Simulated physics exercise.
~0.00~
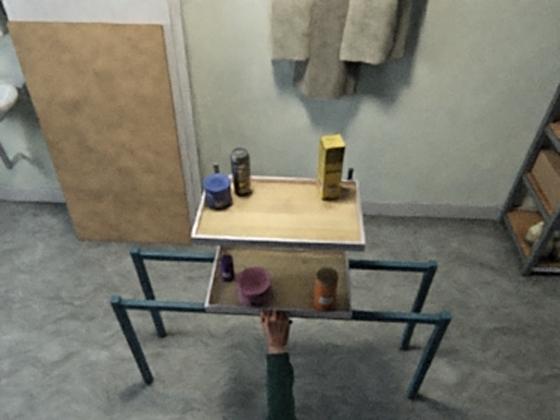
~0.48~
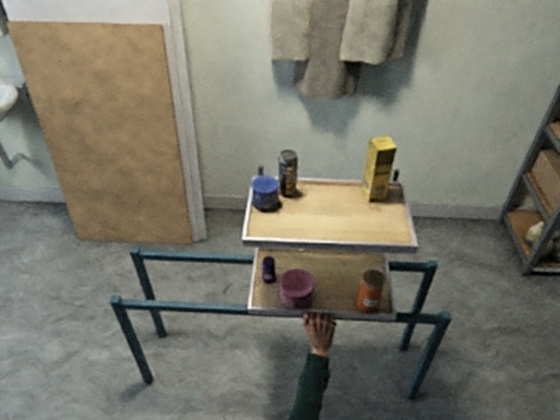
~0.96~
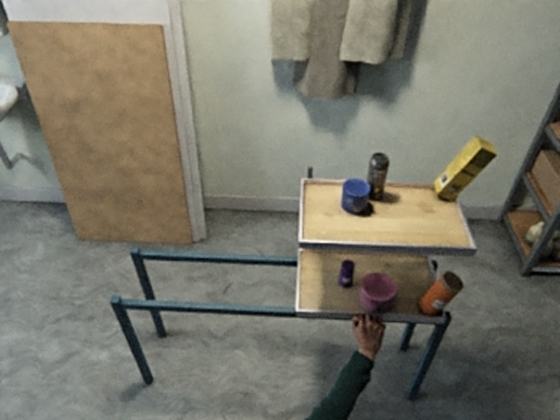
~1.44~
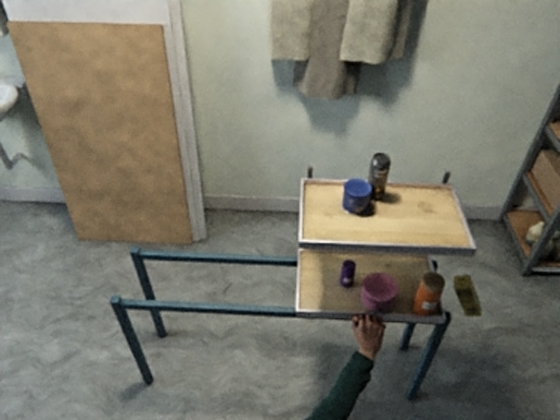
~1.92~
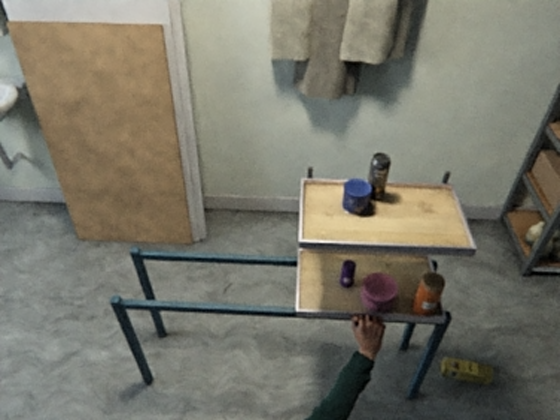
At first, a two-level tray rack stands on teal rails, holding a blue tin, a grey can and a yellow carton above, with a purple shaker, a pink tub and an orange jar below. A hand grips the front edge and moves the rack to the right. As it reaches the right end, the yellow carton tips right and the orange jar leans. The carton drops off the side while the jar settles back upright. Finally, the carton lies on the floor, and everything else, including the grey can, remains standing on the rack.
